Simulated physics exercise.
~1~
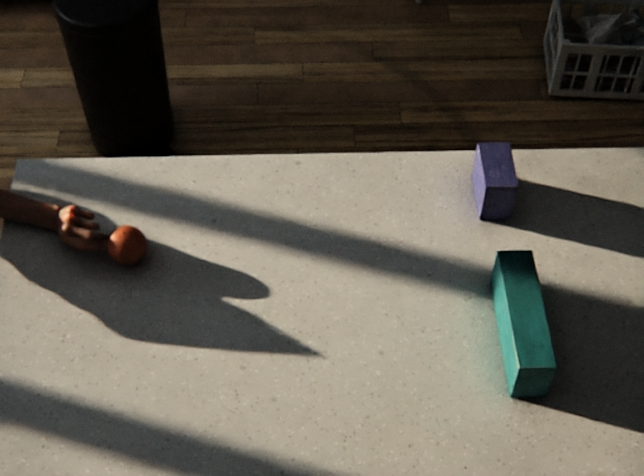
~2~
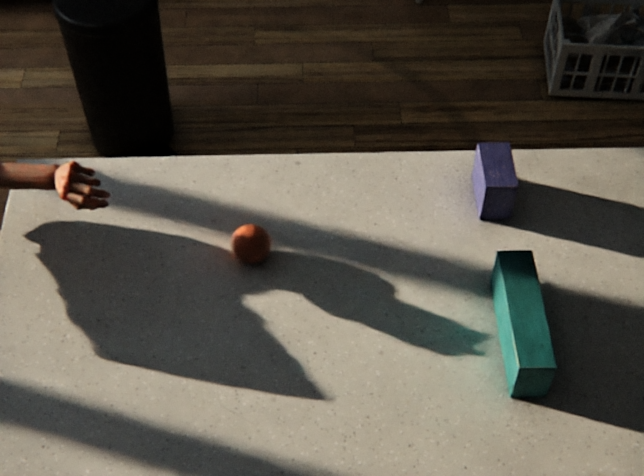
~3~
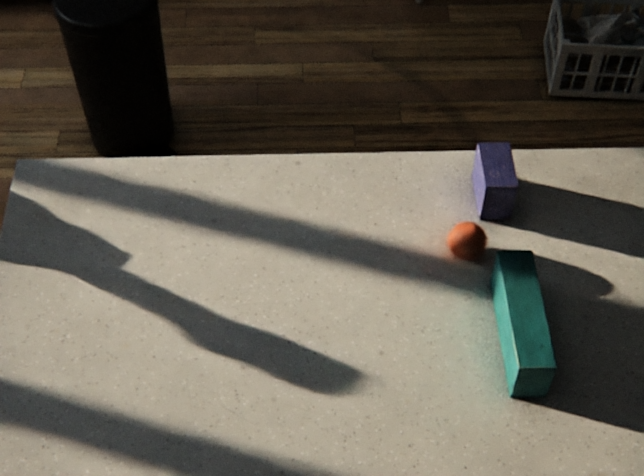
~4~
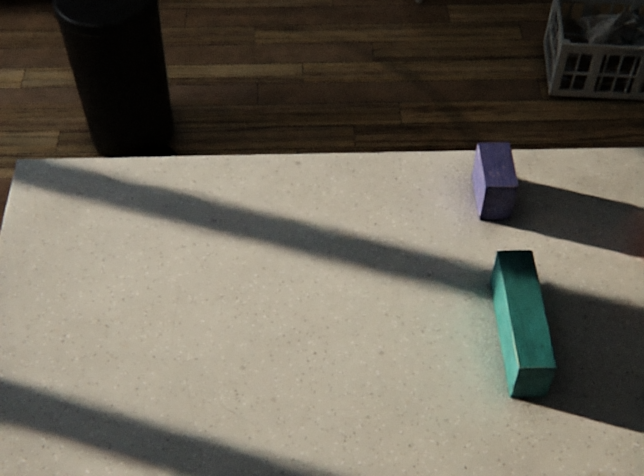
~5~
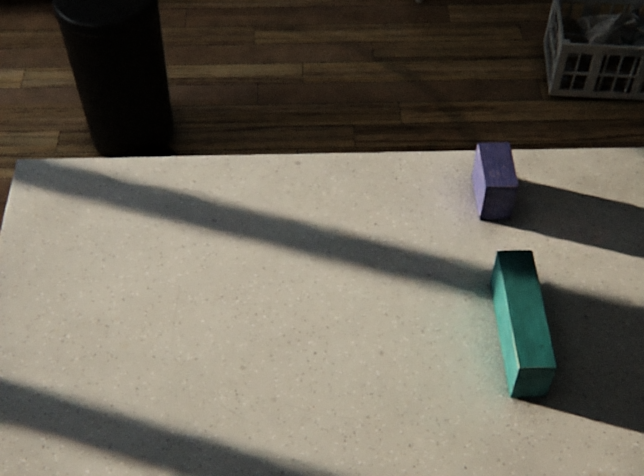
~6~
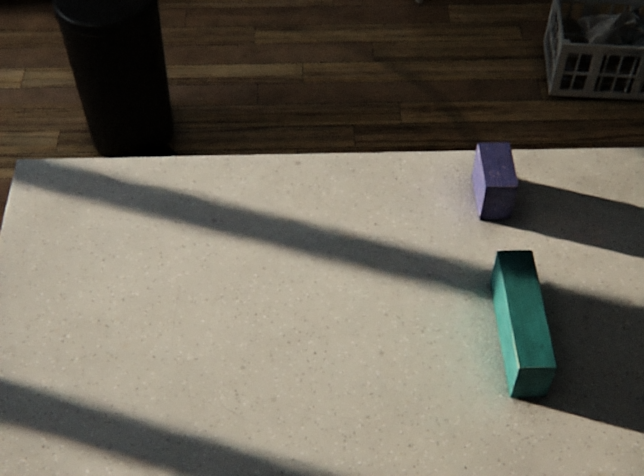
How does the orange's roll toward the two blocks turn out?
It rolls through the gap between the turquoise block and the blue-purple one and goes out of sight, and both blocks stay in place.
